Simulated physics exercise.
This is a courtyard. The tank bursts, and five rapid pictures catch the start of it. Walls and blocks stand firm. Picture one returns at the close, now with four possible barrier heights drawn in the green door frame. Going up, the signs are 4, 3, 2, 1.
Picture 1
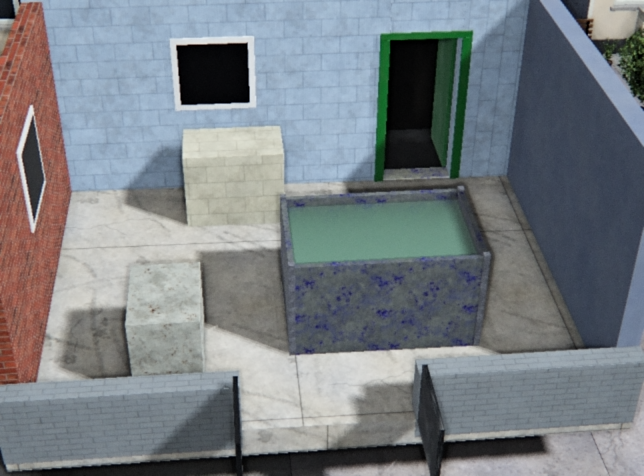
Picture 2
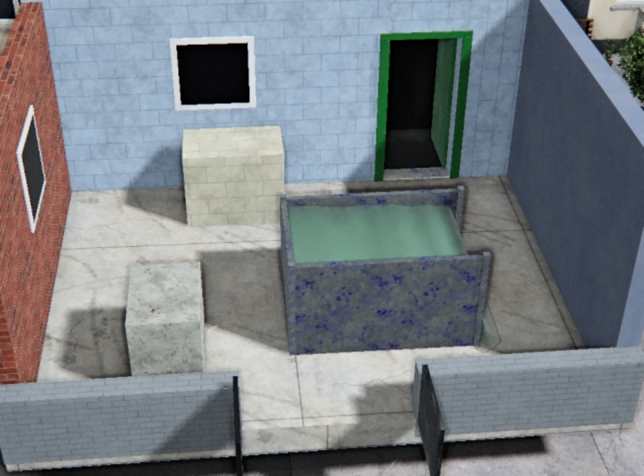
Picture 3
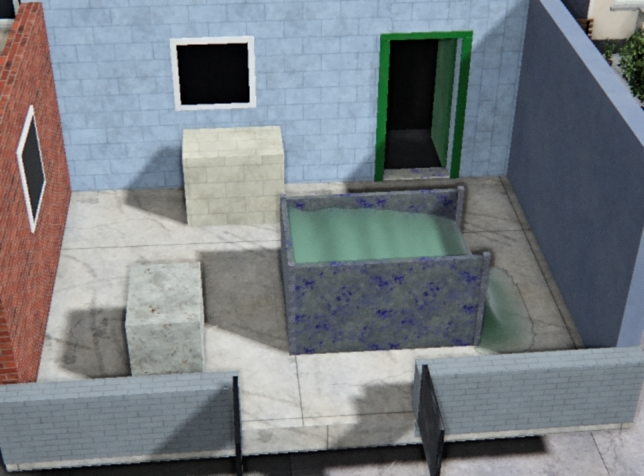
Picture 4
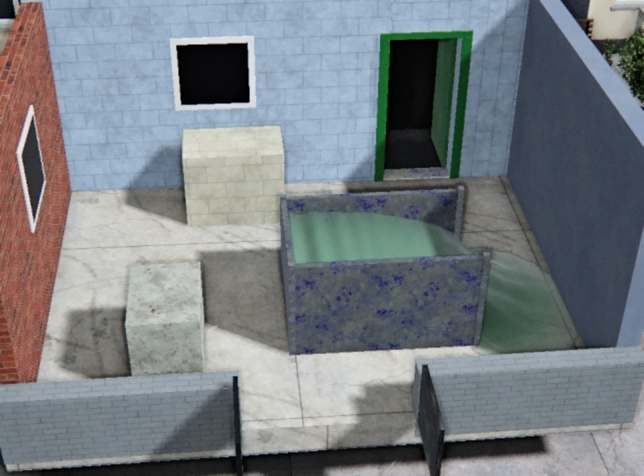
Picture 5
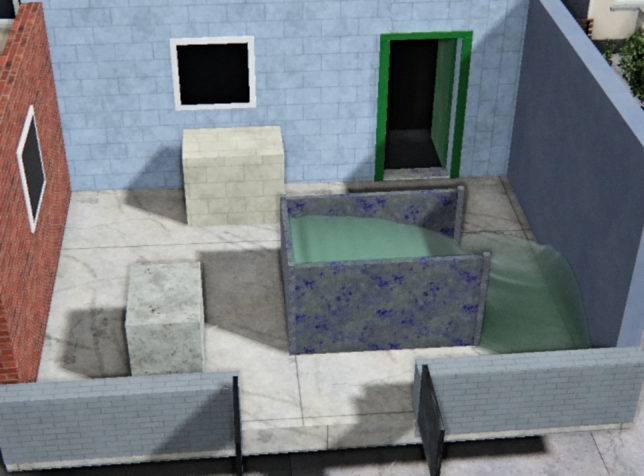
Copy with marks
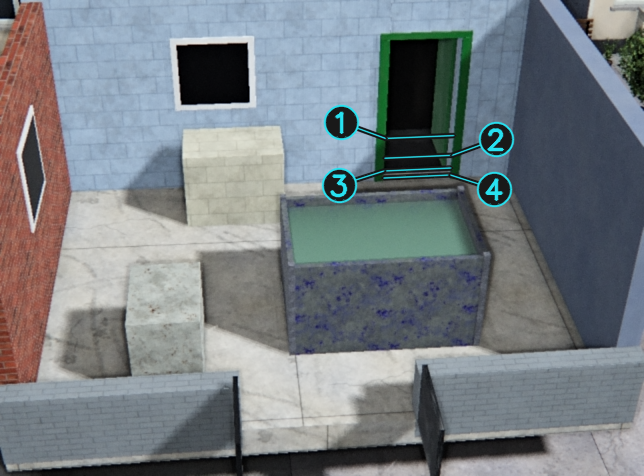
Green water pours out of the tank's open right side and spreads across the courtyard floor.
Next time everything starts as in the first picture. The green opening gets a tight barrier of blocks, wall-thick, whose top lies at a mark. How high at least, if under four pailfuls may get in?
2.
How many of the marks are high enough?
Two.
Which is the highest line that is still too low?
The answer is 3.
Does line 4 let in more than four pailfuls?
Yes, it does.
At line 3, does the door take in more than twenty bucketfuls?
No.
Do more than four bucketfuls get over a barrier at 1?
No, that is safe.
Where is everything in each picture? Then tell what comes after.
Water in the tank at rest, its middle at (380, 232); foot of the green doorway at (416, 179); open gate at (328, 361), in the first picture.
In the second picture, 2 % of the ground under water, visible out to (485, 329).
In the third picture, 5 % of the ground under water, visible out to (492, 270).
In the fourth picture, 10 % of the ground under water, visible out to (571, 332).
In the fifth picture, 14 % of the ground under water, visible out to (535, 247).
In cyan, 1 at (419, 137); 2 at (418, 156); 3 at (417, 169); 4 at (417, 176); from the bottom up 4, 3, 2, 1.
Choosing 1, nothing gets over.
Choosing 2, a splash gets over, under a bucket.
Choosing 3, about 8 bucketfuls get in.
Choosing 4, dozens of bucketfuls pour in.
